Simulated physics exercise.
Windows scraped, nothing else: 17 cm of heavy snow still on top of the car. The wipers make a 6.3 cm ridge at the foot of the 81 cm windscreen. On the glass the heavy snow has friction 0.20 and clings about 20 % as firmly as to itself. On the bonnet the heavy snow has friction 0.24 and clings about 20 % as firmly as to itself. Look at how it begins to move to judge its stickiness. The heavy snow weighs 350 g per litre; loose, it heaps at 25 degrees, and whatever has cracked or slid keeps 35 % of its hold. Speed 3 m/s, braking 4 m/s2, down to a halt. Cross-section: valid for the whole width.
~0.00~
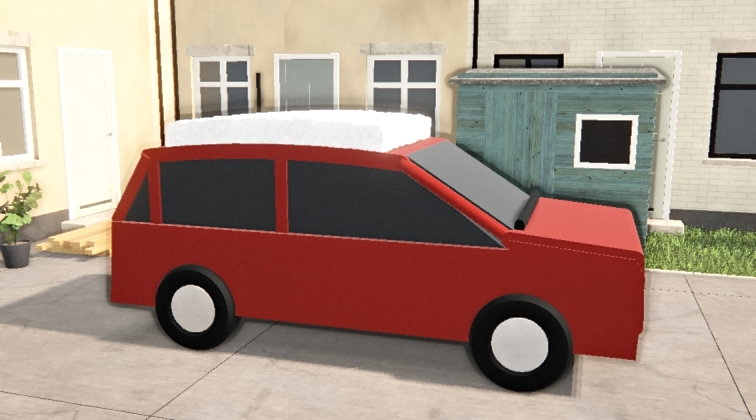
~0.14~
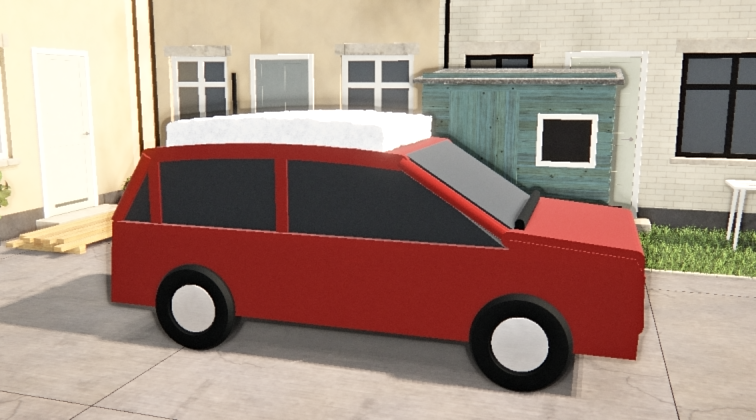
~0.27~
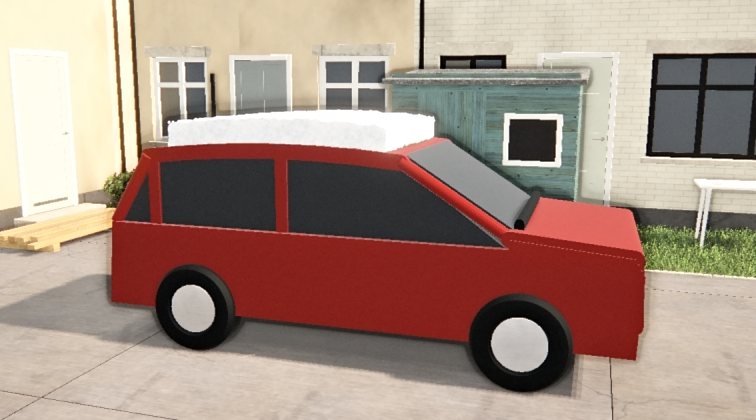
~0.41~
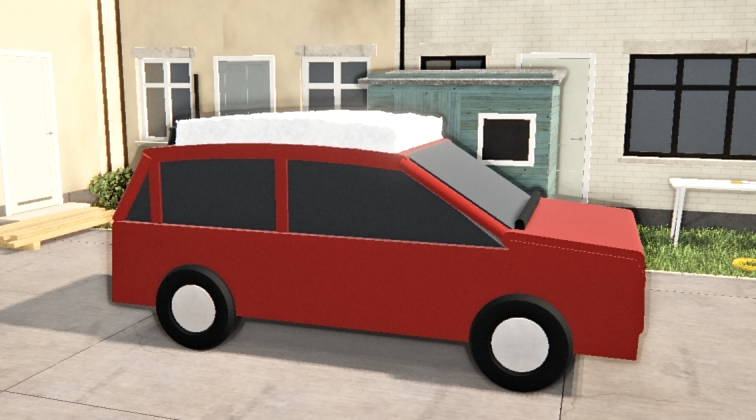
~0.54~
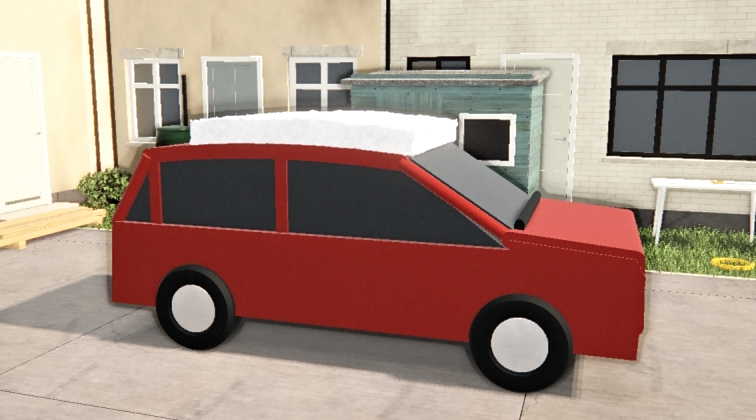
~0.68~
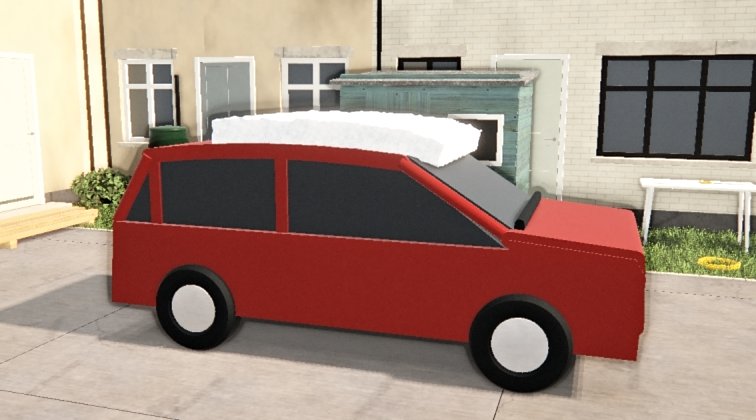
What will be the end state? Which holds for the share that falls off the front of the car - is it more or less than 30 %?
Of the two, more.
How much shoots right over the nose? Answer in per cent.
Near 55 %.
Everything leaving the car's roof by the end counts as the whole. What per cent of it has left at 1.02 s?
The value is close to 60 %.
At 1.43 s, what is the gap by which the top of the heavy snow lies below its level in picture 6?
About 10 centimetres.
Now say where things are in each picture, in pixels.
In the first picture, leading edge of the heavy snow at (383, 140).
In the second picture, leading edge of the heavy snow at (383, 139).
In the third picture, leading edge of the heavy snow at (386, 140), its middle shifted 1.8 cm.
In the fourth picture, leading edge of the heavy snow at (396, 130), its middle shifted 7.8 cm.
In the fifth picture, leading edge of the heavy snow at (414, 136), its middle shifted 19 cm, 4 % of it past the top of the windscreen, in one piece.
In the sixth picture, leading edge of the heavy snow at (443, 149), its middle shifted 36 cm, 15 % of it past the top of the windscreen, cracking.
After 1.02 s, 43 % of the snow is on the roof, 45 % on the glass, 12 % on the bonnet and none has gone off the nose.
After 1.43 s, none of the snow is on the roof, 45 % on the glass, 52 % on the bonnet and 3 % has gone off the nose.
After 1.84 s, none of the snow is on the roof, 16 % on the glass, 66 % on the bonnet and 19 % has gone off the nose.
After 2.25 s, none of the snow is on the roof, 15 % on the glass, 39 % on the bonnet and 46 % has gone off the nose.
After 2.80 s, at the end, none of the snow is on the roof, 15 % on the glass, 32 % on the bonnet and 53 % has gone off the nose.
